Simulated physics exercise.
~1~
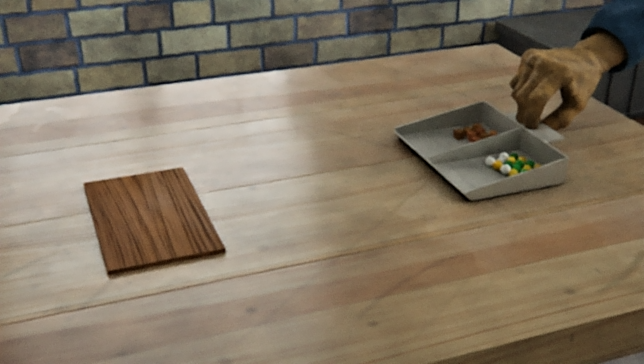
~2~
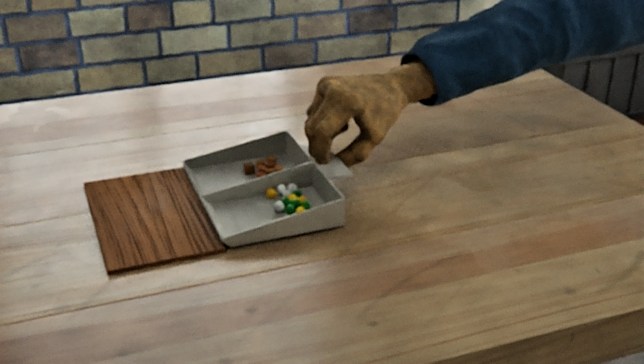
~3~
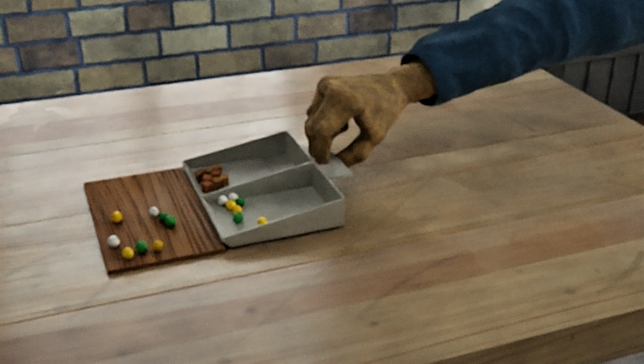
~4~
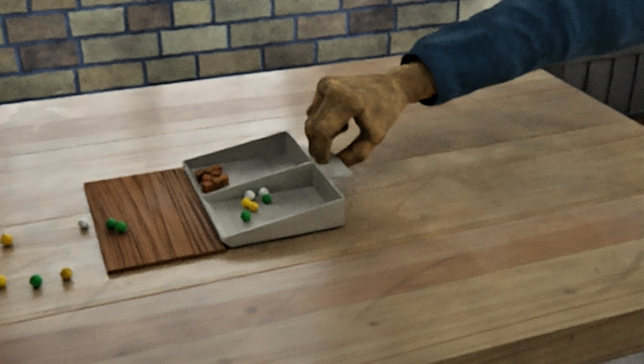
A hand slides a divided tray left into a board, and some colourful pieces spill out.
